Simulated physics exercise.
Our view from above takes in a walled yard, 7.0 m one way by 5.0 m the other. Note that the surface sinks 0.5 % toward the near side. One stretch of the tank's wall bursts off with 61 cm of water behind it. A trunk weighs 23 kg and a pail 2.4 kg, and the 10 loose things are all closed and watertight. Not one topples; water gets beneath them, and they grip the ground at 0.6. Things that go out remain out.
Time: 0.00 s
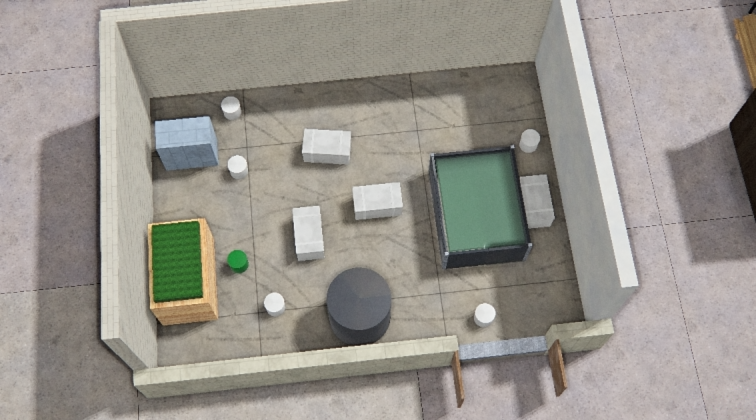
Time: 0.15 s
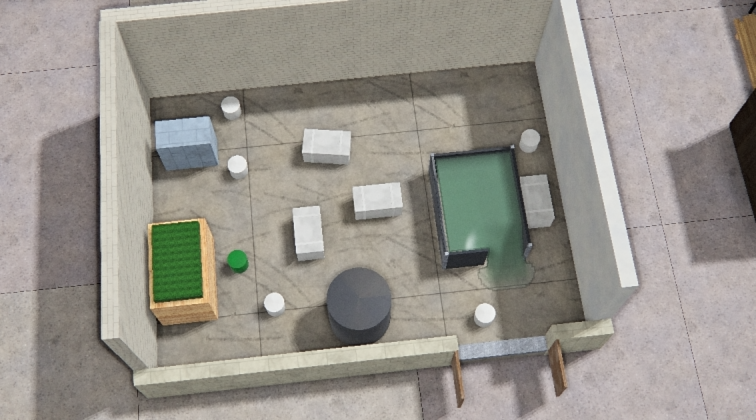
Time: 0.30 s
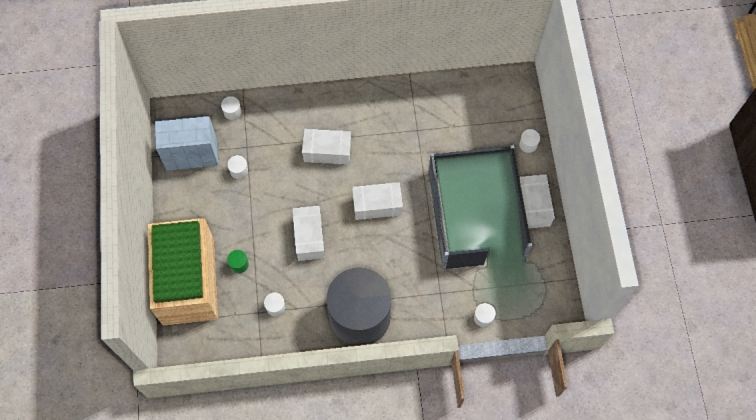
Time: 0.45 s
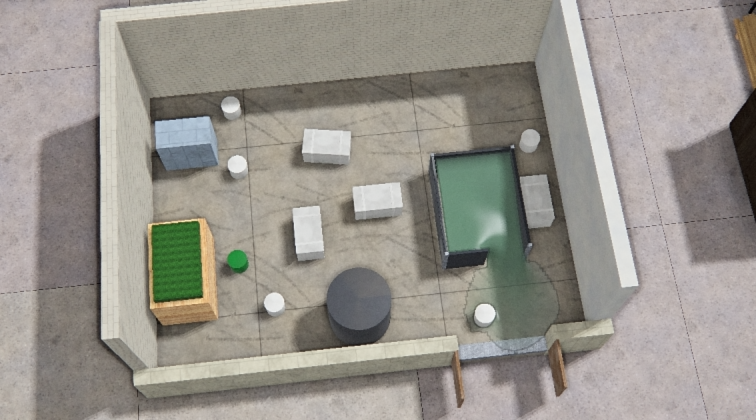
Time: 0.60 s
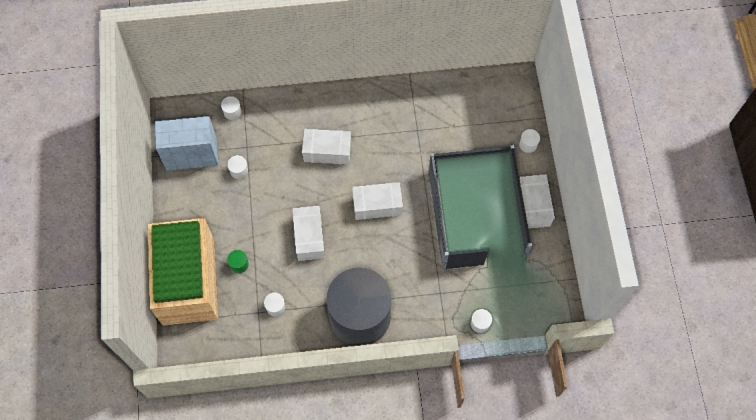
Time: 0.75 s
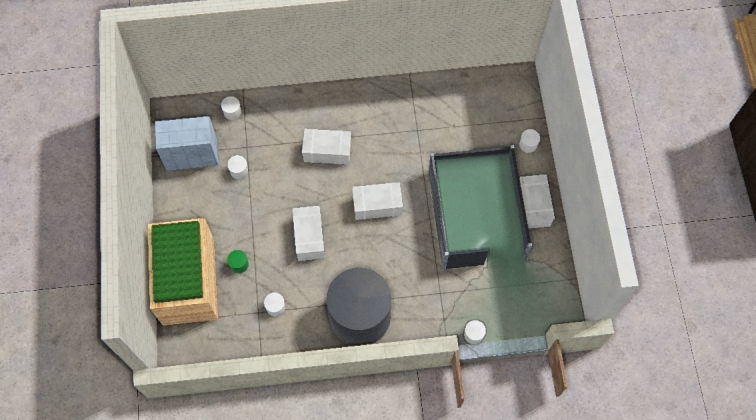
A dark-framed tank of green water stands at the right of a walled yard seen from above by a still camera. White blocks and small white cylinders dot the grey floor, with a blue block and green-topped crate at left and a dark round drum near the front wall. The tank's near right corner opens, water spreads toward the front gap, and one white cylinder there shifts slightly.
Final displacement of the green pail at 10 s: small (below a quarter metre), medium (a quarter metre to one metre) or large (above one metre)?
Small.
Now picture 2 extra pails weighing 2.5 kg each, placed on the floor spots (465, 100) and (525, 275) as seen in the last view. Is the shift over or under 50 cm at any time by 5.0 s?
Below the mark, beyond the mark.
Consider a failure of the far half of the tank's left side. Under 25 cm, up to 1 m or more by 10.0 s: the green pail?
The green pail is swept away.
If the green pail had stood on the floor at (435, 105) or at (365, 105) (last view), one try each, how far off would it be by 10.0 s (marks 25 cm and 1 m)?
Taken in turn, it stays almost motionless and then stays almost motionless.
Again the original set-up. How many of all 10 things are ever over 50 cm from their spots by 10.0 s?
I get 2.
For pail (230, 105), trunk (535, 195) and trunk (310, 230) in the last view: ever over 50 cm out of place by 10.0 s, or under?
Within, beyond, within.
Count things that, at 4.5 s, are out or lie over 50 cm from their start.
I count 1.
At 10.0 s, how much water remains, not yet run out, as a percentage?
Around 34 % of the water.
After 2.0 s the green pail is near (237, 259), 0.0 m from its start, aground; 1 of 10 are out; 0 afloat.
After 4.5 s the green pail is near (237, 259), 0.0 m from its start, aground; 1 of 10 are out; 0 afloat.
After 7.0 s the green pail is near (237, 259), 0.0 m from its start, aground; 1 of 10 are out; 0 afloat.
After 10.0 s the green pail is near (237, 259), 0.0 m from its start, aground; 1 of 10 are out; 0 afloat.
